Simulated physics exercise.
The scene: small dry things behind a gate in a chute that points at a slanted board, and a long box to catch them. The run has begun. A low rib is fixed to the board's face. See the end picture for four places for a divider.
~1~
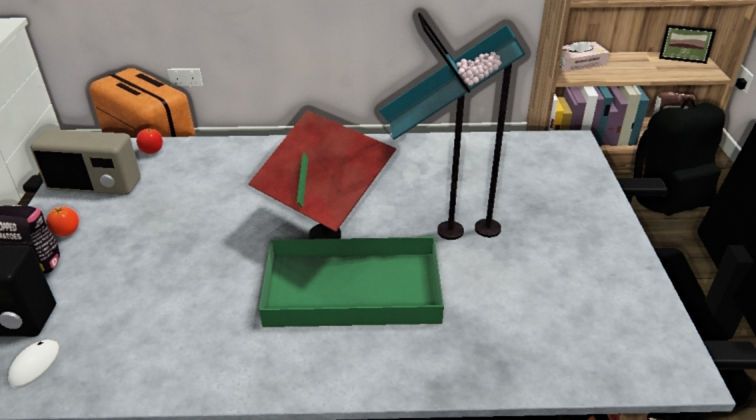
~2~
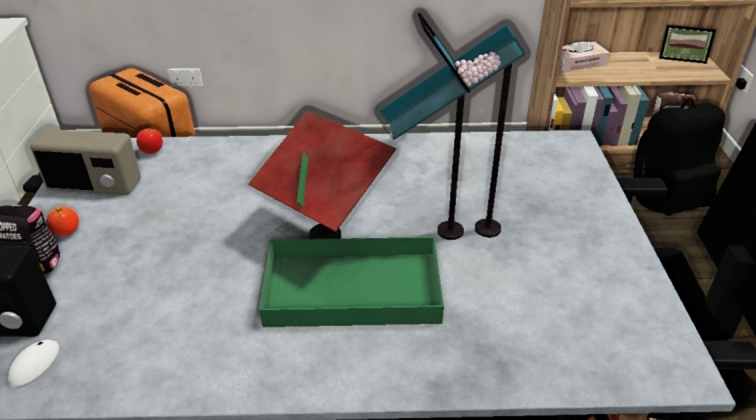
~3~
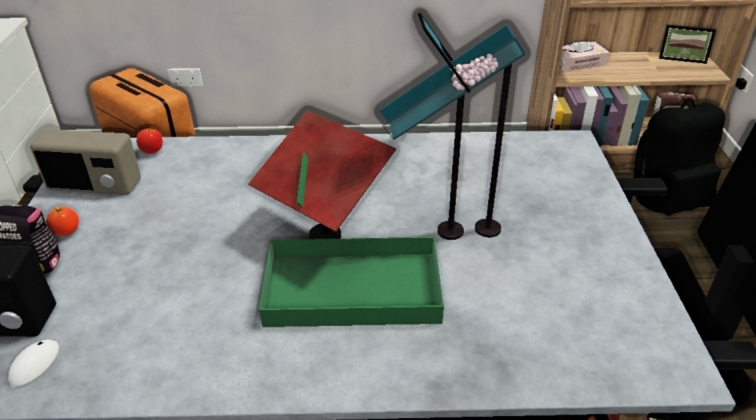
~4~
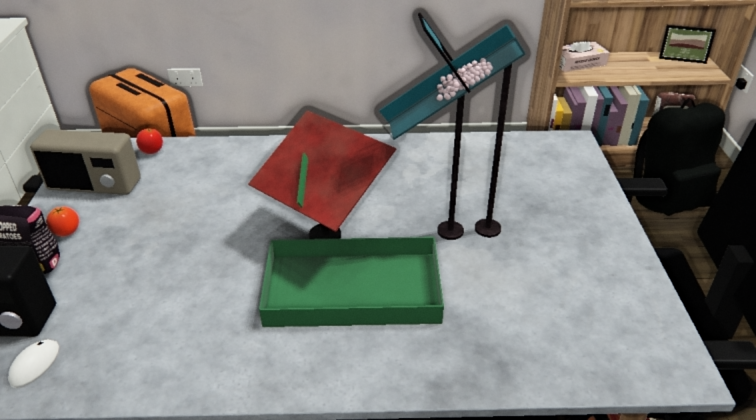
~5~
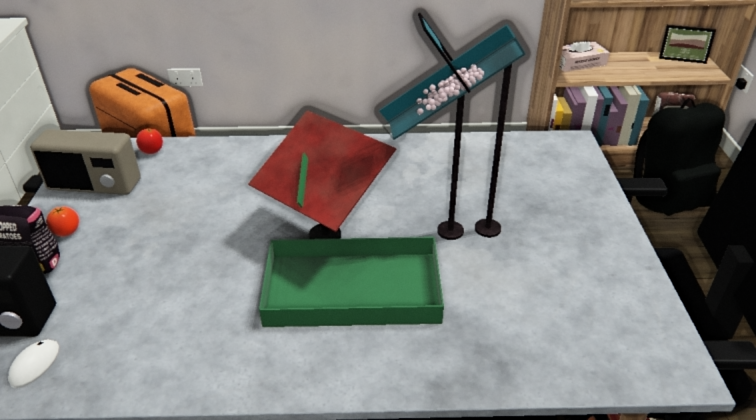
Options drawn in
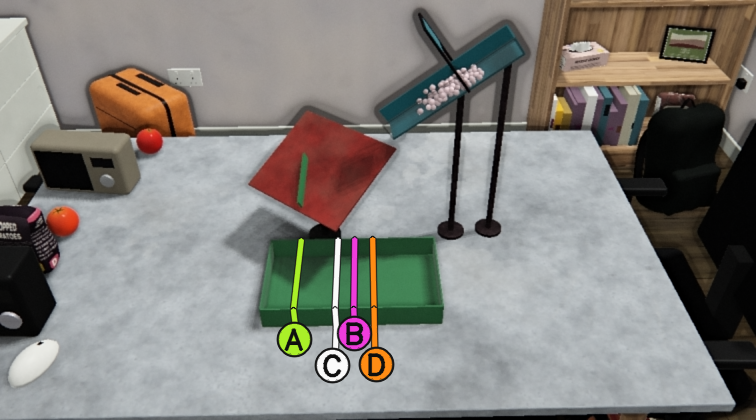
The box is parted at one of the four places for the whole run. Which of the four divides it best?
Choose A.
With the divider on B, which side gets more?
The left side.
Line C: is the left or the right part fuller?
The left side.
On the marked copy, line A crosses the front rim at (293, 309); line B crosses the front rim at (353, 308); line C crosses the front rim at (335, 308); line D crosses the front rim at (374, 307).
With A, of what is caught, roughly a third on the left of the divider, roughly two thirds on the right.
With B, of what is caught, every piece on the left of the divider, not one piece on the right.
With C, of what is caught, almost all on the left of the divider, just a few on the right.
With D, of what is caught, every piece on the left of the divider, not one piece on the right.
